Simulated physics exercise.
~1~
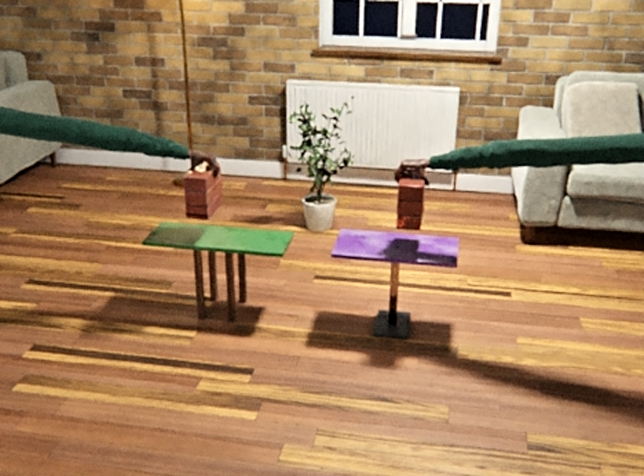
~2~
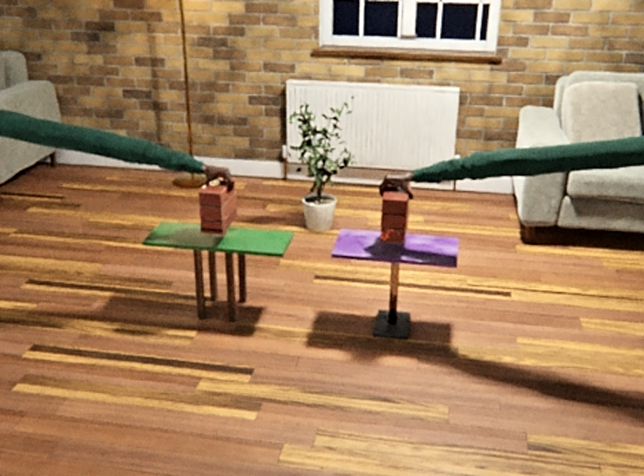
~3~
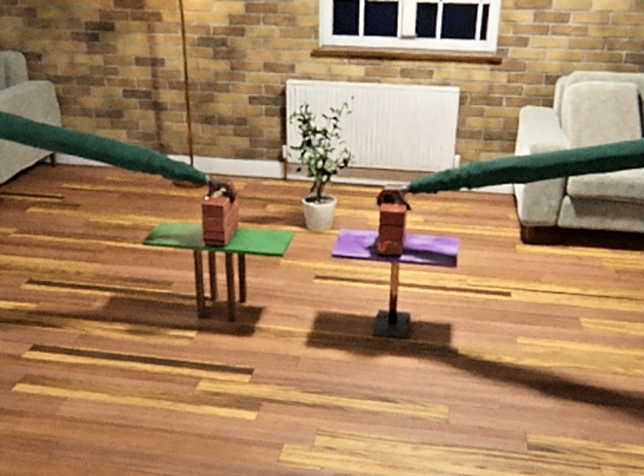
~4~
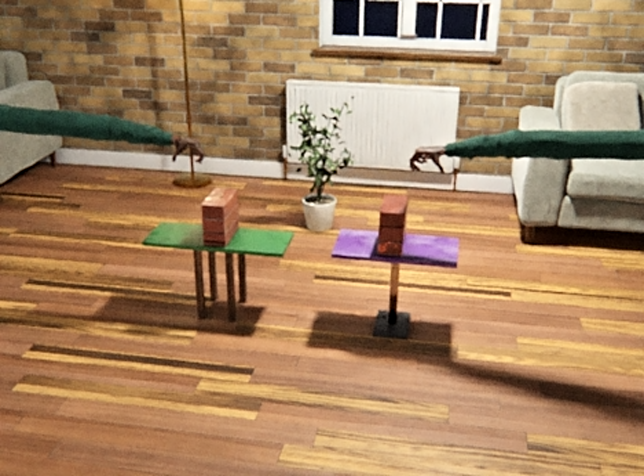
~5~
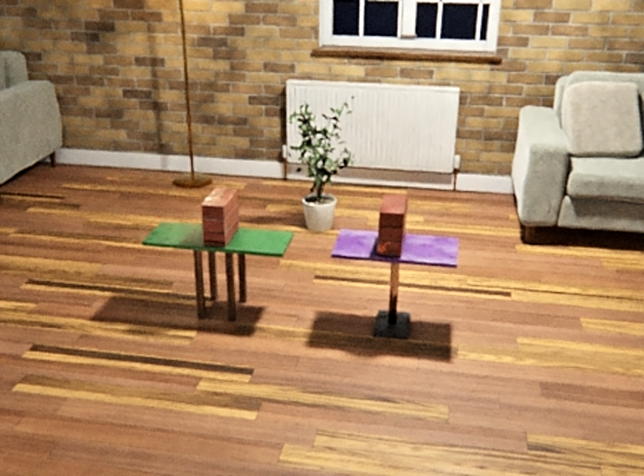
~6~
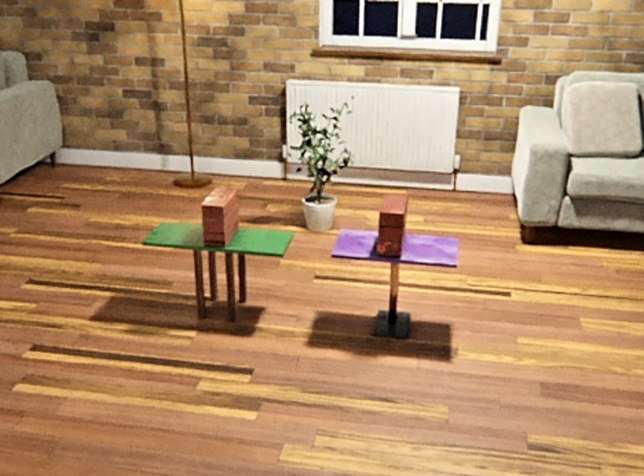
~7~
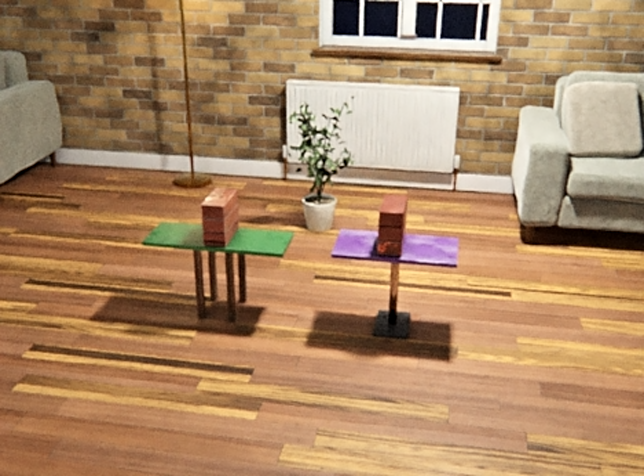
At the start, two green-sleeved arms reach in from opposite sides of a living room, each holding a stack of reddish bricks above a small, slim table. The left stack moves right and down toward the green trestle, while the right stack moves slightly left and down toward the purple side table. Both stacks settle onto the tabletops with the hands still on them. The hands then let go, draw back toward the sides and leave the view. Both tables stay level and upright, with the bricks resting on top.
